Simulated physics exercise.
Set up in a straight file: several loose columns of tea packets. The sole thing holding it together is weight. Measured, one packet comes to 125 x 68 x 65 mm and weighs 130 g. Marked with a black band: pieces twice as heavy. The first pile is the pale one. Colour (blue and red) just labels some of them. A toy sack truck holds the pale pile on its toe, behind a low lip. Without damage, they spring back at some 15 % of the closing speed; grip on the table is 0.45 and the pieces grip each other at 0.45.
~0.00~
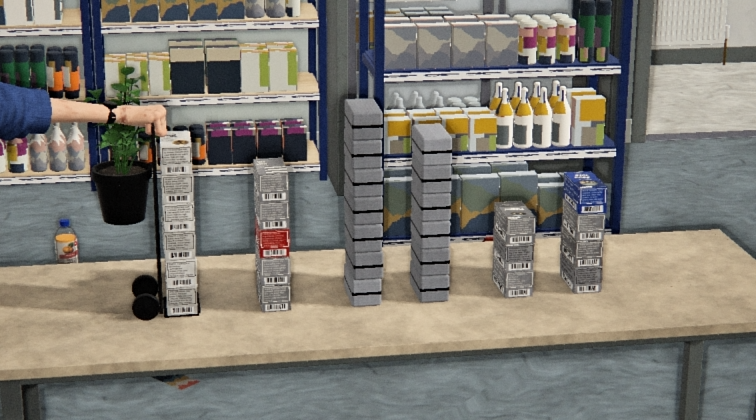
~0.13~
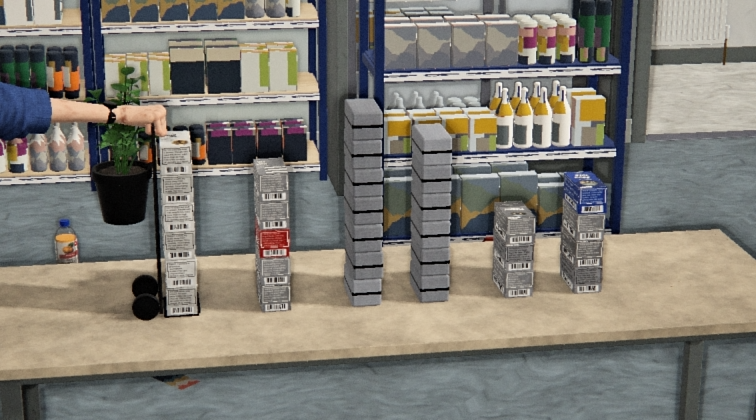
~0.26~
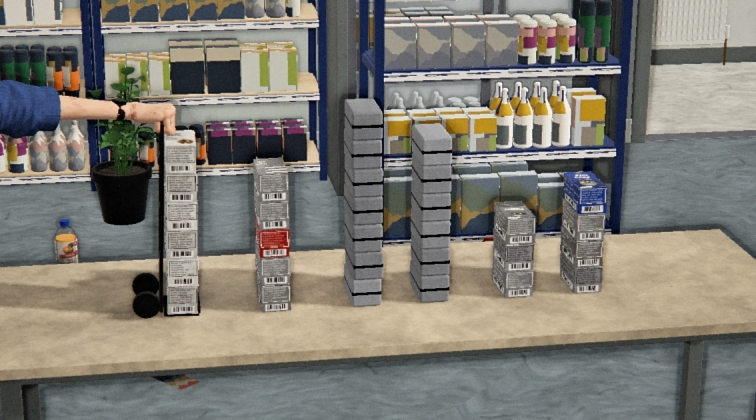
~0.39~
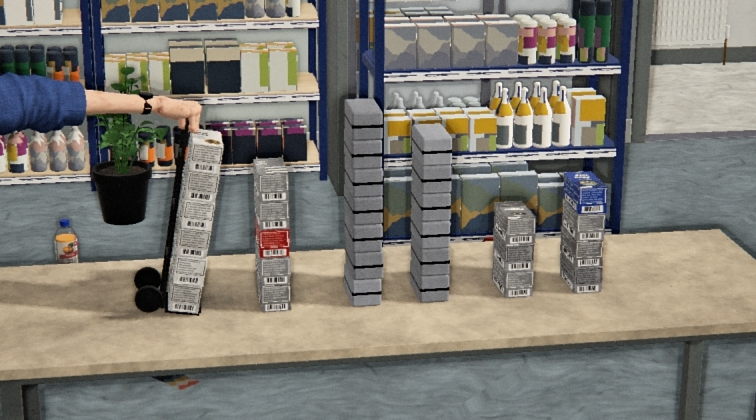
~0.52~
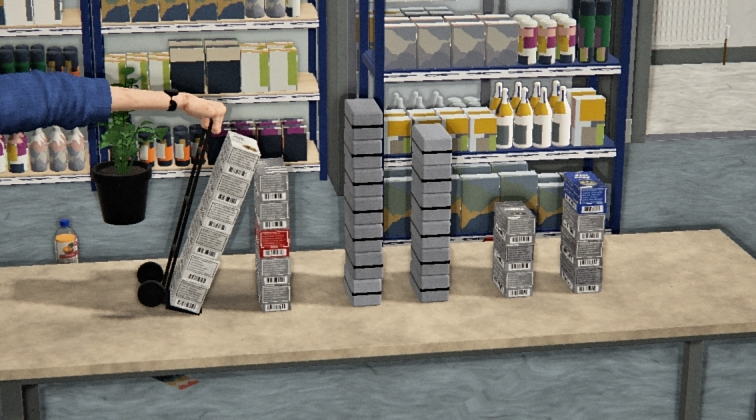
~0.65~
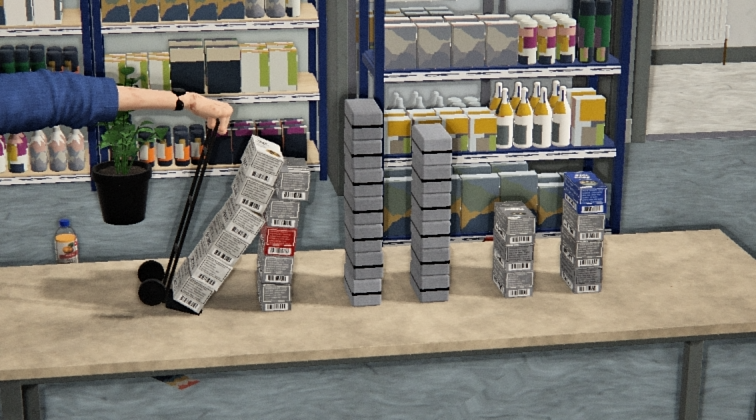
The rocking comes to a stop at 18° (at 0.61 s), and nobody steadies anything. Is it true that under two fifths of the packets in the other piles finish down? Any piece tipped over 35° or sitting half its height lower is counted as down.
No, more than two fifths end down.
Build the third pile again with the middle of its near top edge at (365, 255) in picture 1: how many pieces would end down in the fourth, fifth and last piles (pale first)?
Fourth 0, fifth 0, last 0.
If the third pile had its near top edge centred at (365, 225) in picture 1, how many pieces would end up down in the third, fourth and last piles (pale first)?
Third 2, fourth 6, last 4.
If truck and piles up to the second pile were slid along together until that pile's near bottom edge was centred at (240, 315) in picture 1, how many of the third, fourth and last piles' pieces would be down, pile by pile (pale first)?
Pile by pile, third 6, fourth 6, last 4.
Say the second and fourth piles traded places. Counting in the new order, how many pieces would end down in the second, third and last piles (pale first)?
Pile by pile, you'd see second at 5, third at 6 and last at 4 down.
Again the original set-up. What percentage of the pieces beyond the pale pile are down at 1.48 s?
It's 65 percent at that point.
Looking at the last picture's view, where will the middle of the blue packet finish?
About (744, 267).
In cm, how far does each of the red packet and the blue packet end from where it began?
Distance from start in cm - red 18, blue 44.
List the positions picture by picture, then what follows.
In the first picture (each place is the centre of the face we see best), truck frame (155, 165) 0° forward; blue packet (593, 201); red packet (275, 244); the others all in place.
The second picture shows truck frame (155, 165) 0° forward; blue packet (593, 201).
The third picture shows truck frame (162, 163) 3° forward; blue packet (593, 201).
The fourth picture shows truck frame (182, 160) 10° forward, top of the pale pile leaning 10°; red packet (275, 244); the others all in place.
The fifth picture shows truck frame (202, 159) 16° forward, top of the pale pile leaning 22°; red packet (275, 244); the others all in place.
The sixth picture shows truck frame (207, 159) 18° forward, top of the pale pile leaning 25°; red packet (281, 242) tilted 7°; blue packet (593, 201); steepest lean 7°, the packet at (295, 187); 4 have shifted.
By 1.02 s, 6 of the pale pile down; 4 of the 25 other packets down; red packet tilted 45°, 38 mm lower.
By 1.48 s, 6 of the pale pile down; 16 of the 25 other packets down; red packet on its side.
By 2.00 s, 6 of the pale pile down; 22 of the 25 other packets down; blue packet on its side; red packet on its side.
When it is over (2.7 s), 6 of the pale pile down; 23 of the 25 other packets down; blue packet upside down; red packet on its side. That is 92 per cent. In pixels of the last frame, middles, blue packet near (744, 268), red packet near (333, 285).
